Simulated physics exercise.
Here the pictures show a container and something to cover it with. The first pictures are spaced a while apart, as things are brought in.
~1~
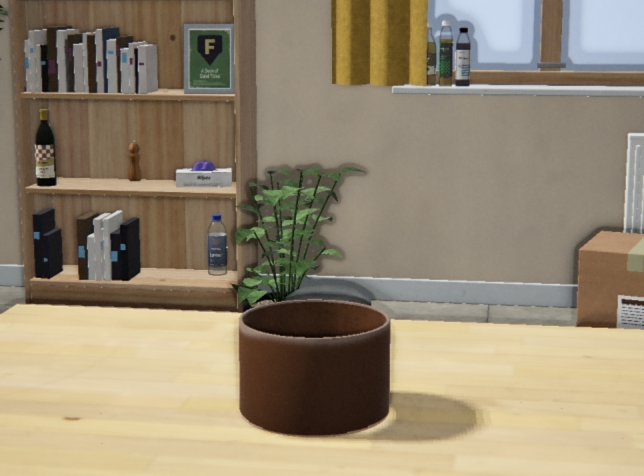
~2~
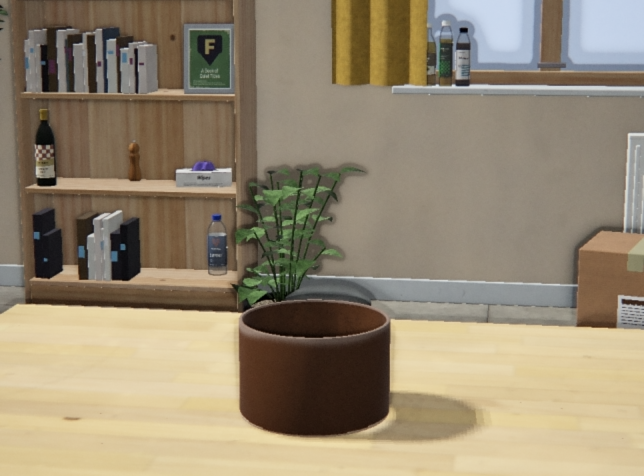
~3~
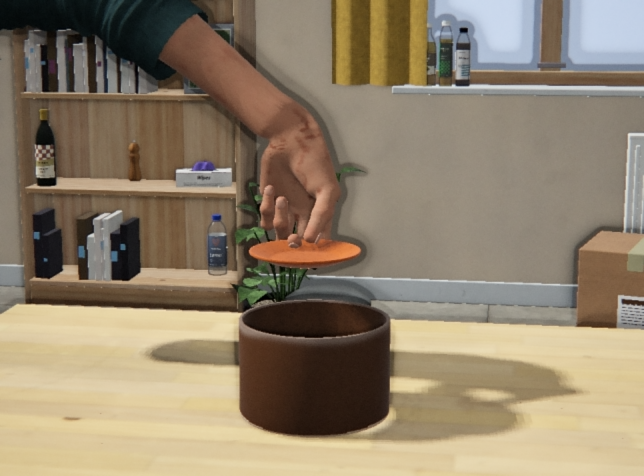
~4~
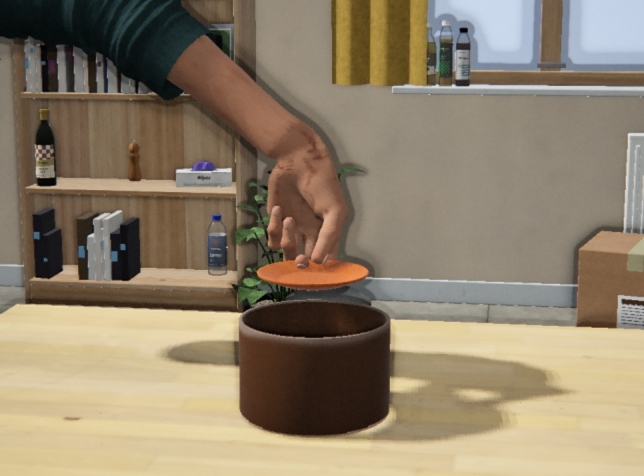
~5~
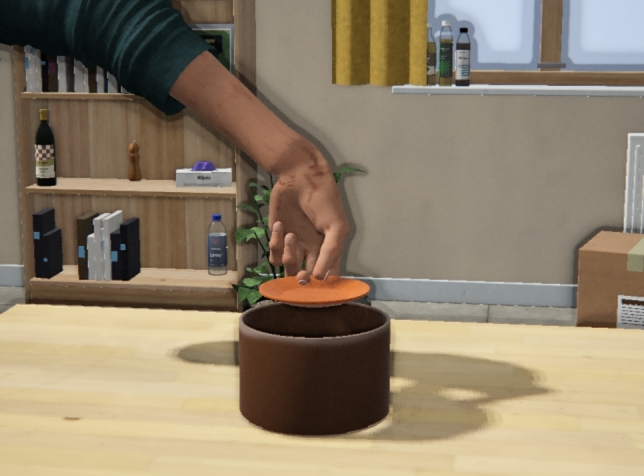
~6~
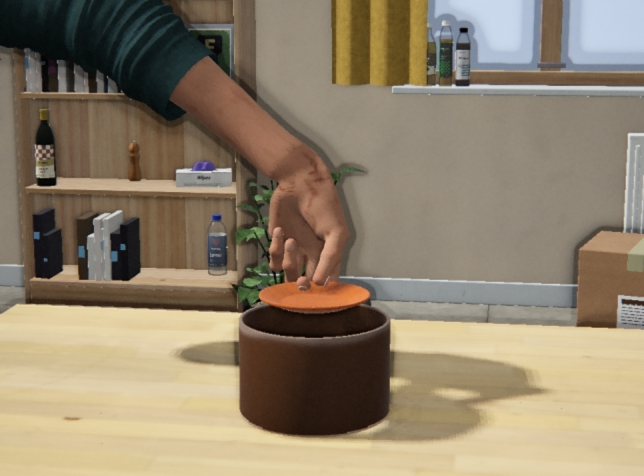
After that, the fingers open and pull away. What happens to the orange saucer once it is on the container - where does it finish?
It ends up inside the container.
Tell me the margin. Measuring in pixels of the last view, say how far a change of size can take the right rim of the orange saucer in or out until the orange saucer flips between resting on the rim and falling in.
16 px right, roughly.
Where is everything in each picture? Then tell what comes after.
The first picture shows mug (315, 365).
The second picture shows mug (315, 365).
The third picture shows still on the way; orange saucer (305, 255); mug (315, 365).
The fourth picture shows still on the way; orange saucer (313, 277); mug (315, 365).
The fifth picture shows still on the way; orange saucer (315, 293); mug (315, 365).
The sixth picture shows in place, still held; orange saucer (315, 299); mug (315, 365).
Then, 0.14 s after the last picture, orange saucer moved a little near (315, 343).
At rest, the orange saucer falls in, near (315, 403).
